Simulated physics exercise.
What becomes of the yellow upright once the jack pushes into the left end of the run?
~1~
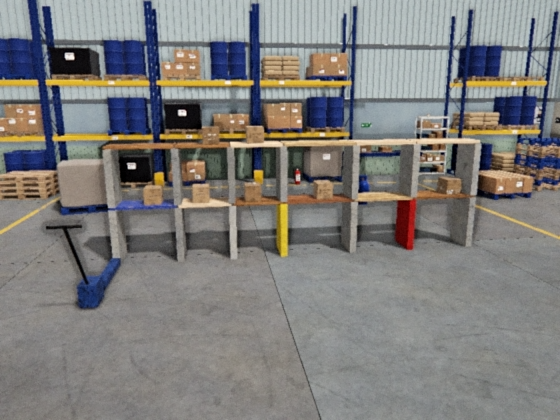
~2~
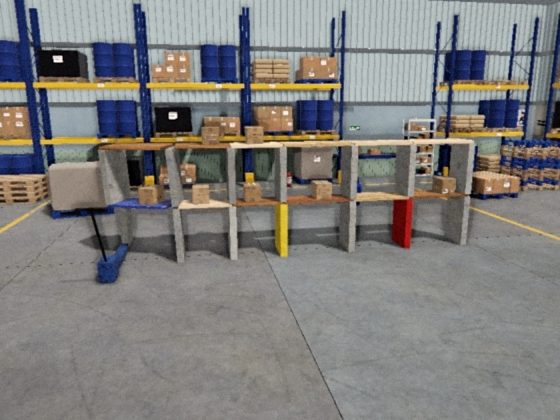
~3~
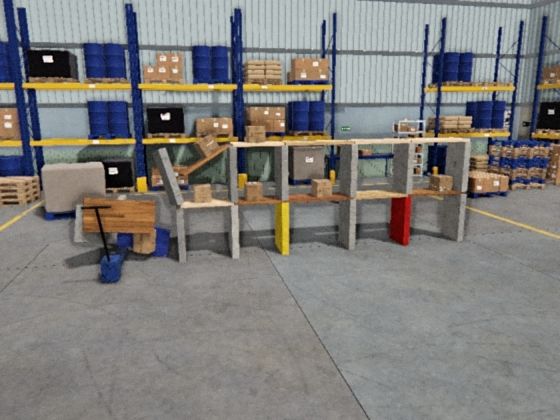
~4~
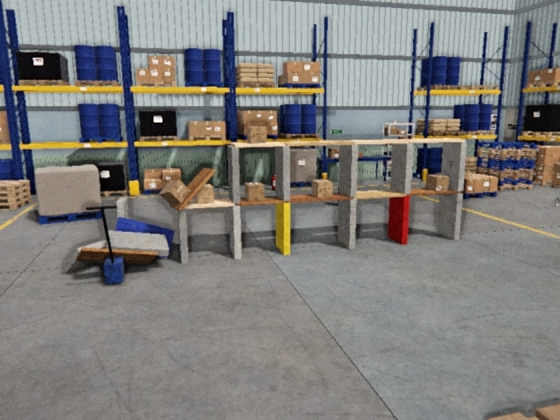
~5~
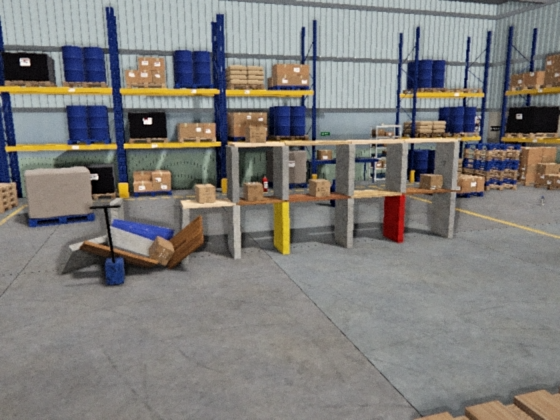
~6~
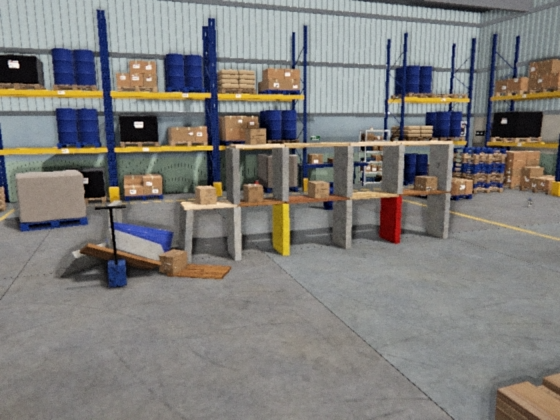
The yellow upright stays standing in its place, still under the boards, while only the left end of the run comes down.
In a warehouse store room, a long two-tier run of boards on grey uprights holds cartons, with a blue jack on the floor at its left end. As the view drifts slowly sideways, the jack slides in under the left end, beneath the blue board. The left end then gives way, and boards, uprights and cartons tilt and drop around the jack. A sloping board and carton on the upper tier come down next, adding to the heap. The pile settles with the blue board lying slanted in it, while the yellow and red uprights and the rest of the run still stand.
